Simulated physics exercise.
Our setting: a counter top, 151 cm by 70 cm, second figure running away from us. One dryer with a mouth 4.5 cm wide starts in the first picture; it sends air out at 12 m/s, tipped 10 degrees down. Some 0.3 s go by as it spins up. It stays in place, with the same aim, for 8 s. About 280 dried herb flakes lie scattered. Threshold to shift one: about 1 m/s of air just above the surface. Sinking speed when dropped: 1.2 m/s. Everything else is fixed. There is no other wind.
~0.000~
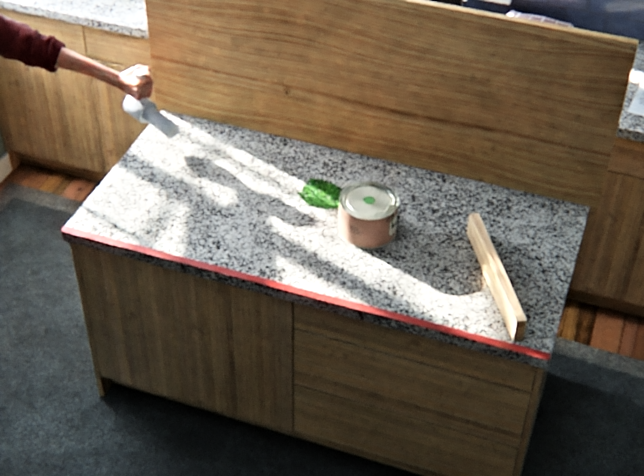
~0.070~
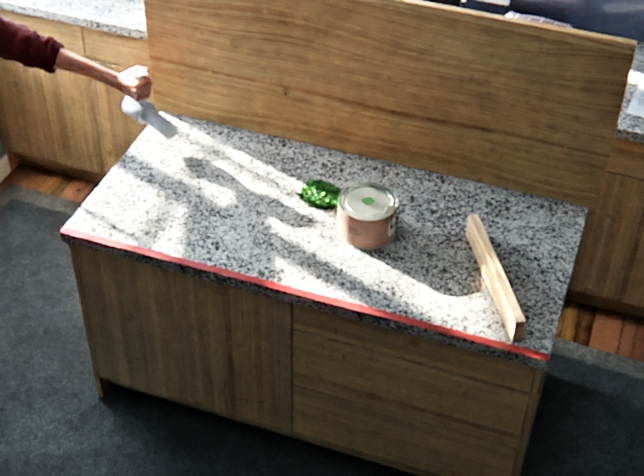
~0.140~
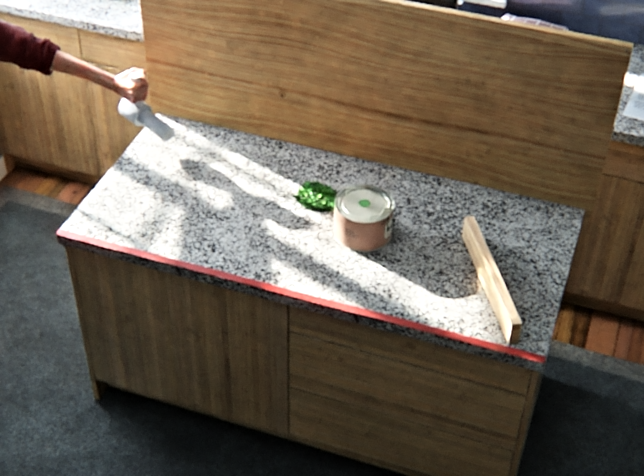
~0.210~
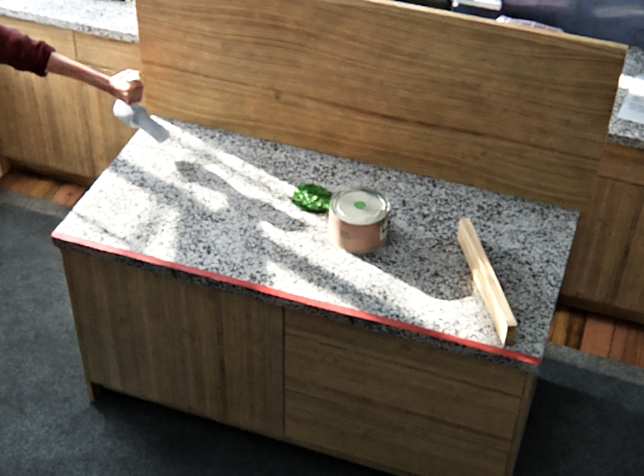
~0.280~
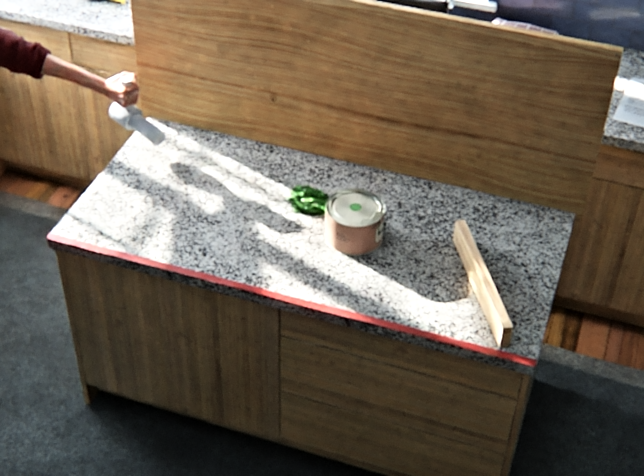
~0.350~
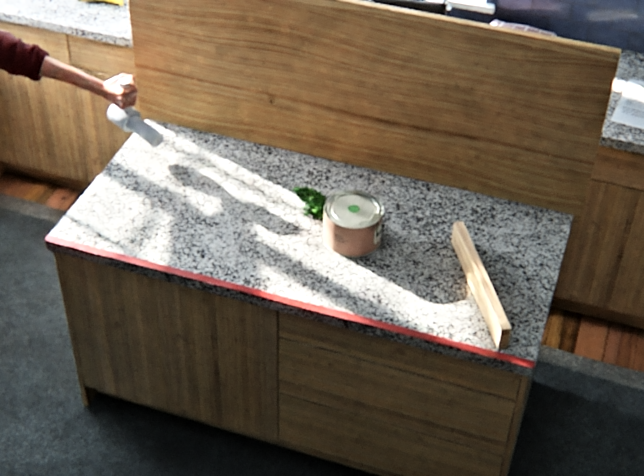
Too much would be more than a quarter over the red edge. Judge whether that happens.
I suspect that edge gives up a quarter at most.
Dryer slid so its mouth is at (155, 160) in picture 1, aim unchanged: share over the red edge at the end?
0 %.
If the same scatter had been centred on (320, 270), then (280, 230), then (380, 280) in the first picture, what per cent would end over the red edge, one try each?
Roughly 100 %, then 100 %, then 90 %.
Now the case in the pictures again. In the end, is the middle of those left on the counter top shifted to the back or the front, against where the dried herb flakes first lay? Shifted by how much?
Toward the rear, roughly 20 cm.
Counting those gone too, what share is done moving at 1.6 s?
Estimated share: Near 0 %.
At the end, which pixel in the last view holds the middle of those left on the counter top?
Around (505, 210).
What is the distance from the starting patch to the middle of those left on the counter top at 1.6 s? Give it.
Measured offset: Approx. 50 cm.
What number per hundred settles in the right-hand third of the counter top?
Something close to 70 % ends up there.
After 1.6 s, 100 % are on the move or not yet settled, 0 % are over the red edge; the middle of those still in play is near (456, 210).
After 2.6 s, 85 % are on the move or not yet settled, 0 % are over the red edge; the middle of those still in play is near (468, 209).
After 4.4 s, 74 % are on the move or not yet settled, 0 % are over the red edge; the middle of those still in play is near (489, 207).
After 8.0 s, at the end, 0 % are over the red edge; the middle of those still in play is near (505, 210).
